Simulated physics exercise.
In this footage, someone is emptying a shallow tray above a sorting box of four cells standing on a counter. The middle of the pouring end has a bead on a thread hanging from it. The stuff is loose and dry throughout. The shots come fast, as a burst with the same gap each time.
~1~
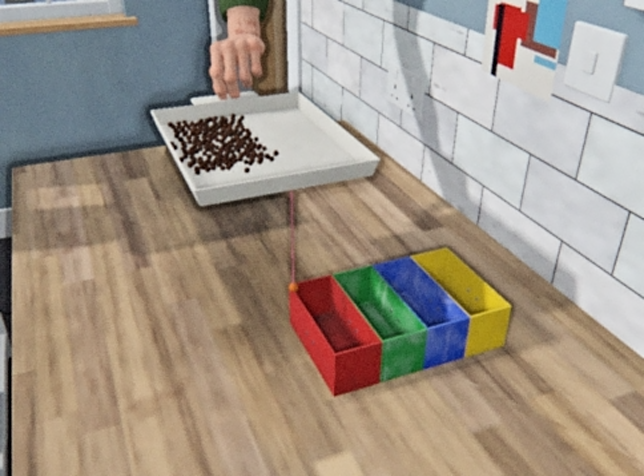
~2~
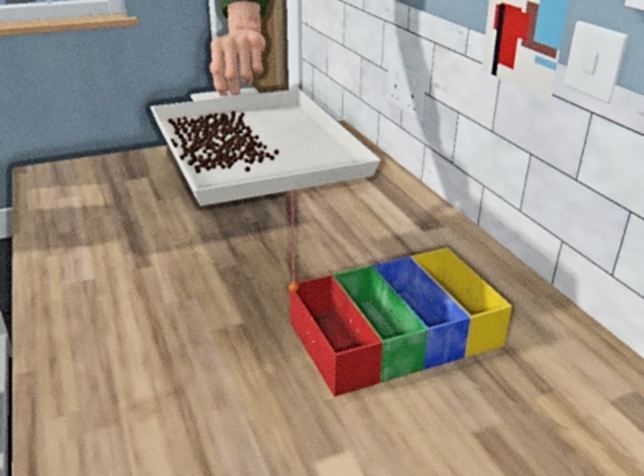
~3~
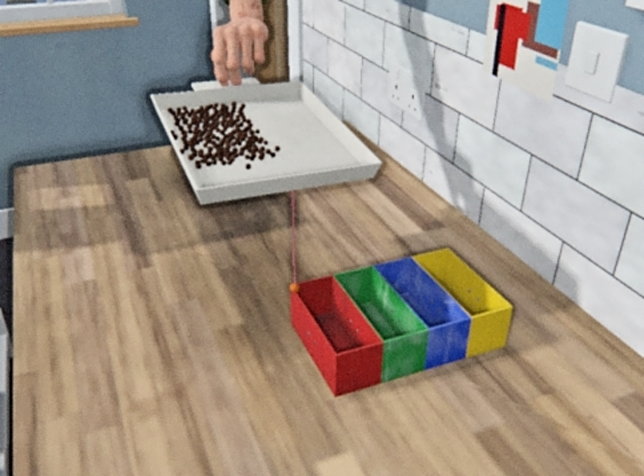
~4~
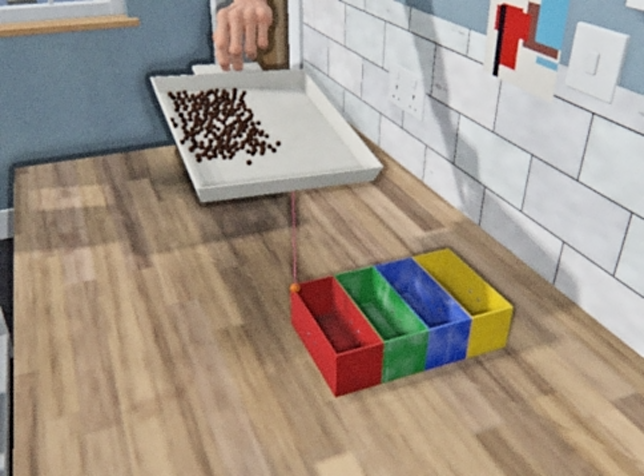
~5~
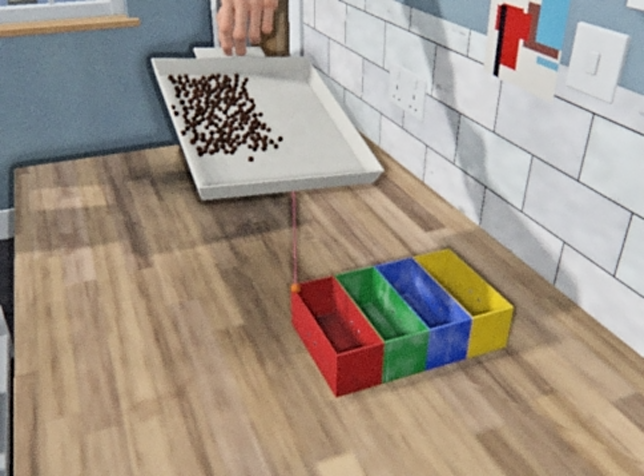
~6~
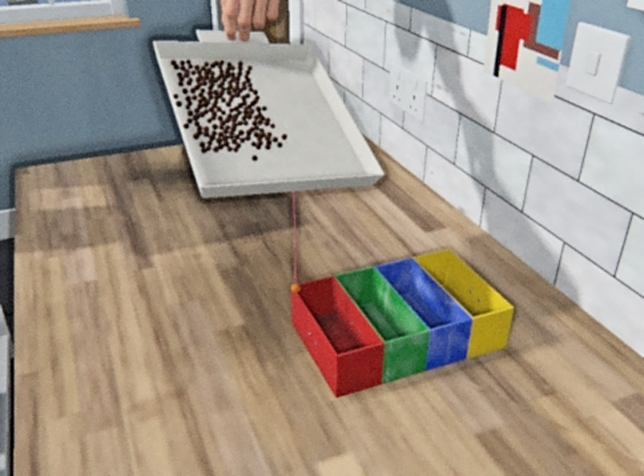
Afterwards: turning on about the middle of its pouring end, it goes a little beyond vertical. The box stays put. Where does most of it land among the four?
Most of it lands in the green cell.
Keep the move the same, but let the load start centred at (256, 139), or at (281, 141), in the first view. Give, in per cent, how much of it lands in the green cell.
First case: Close to 70 %; second case: Close to 70 %.
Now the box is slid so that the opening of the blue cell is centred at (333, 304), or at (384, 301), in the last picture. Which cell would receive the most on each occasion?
First: The yellow cell. Second: Blue.
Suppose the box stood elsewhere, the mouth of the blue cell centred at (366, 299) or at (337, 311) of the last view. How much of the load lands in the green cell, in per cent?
I'd say about 10 percent, followed by about 0 percent.
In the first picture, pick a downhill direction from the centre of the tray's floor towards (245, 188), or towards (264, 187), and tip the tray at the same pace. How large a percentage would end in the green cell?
Respectively close to 0 and 0 in a hundred.
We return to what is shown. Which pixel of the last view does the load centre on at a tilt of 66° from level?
Centre estimate: (339, 192).
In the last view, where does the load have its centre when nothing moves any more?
I'd put the middle somewhere around (377, 337).
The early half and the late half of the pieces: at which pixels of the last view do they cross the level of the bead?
Earlier half at (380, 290), later half at (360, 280).
Soon after the last picture, tray tipped steeply; most on the tray; a stray few in the blue cell; about a quarter falling or outside the box.
A little later, tray tipped past a quarter turn; a small part on the tray; about a third in the green cell; a small part in the blue cell; a small part in the red cell; a stray few in the yellow cell; about a quarter falling or outside the box.
Later still, tray tipped past a quarter turn; about two thirds in the green cell; about a quarter in the red cell; a small part in the blue cell; a stray few in the yellow cell; a stray few falling or outside the box.
At rest, tray tipped past a quarter turn; about two thirds in the green cell; about a quarter in the red cell; a small part in the blue cell; a stray few in the yellow cell; a stray few outside the box.
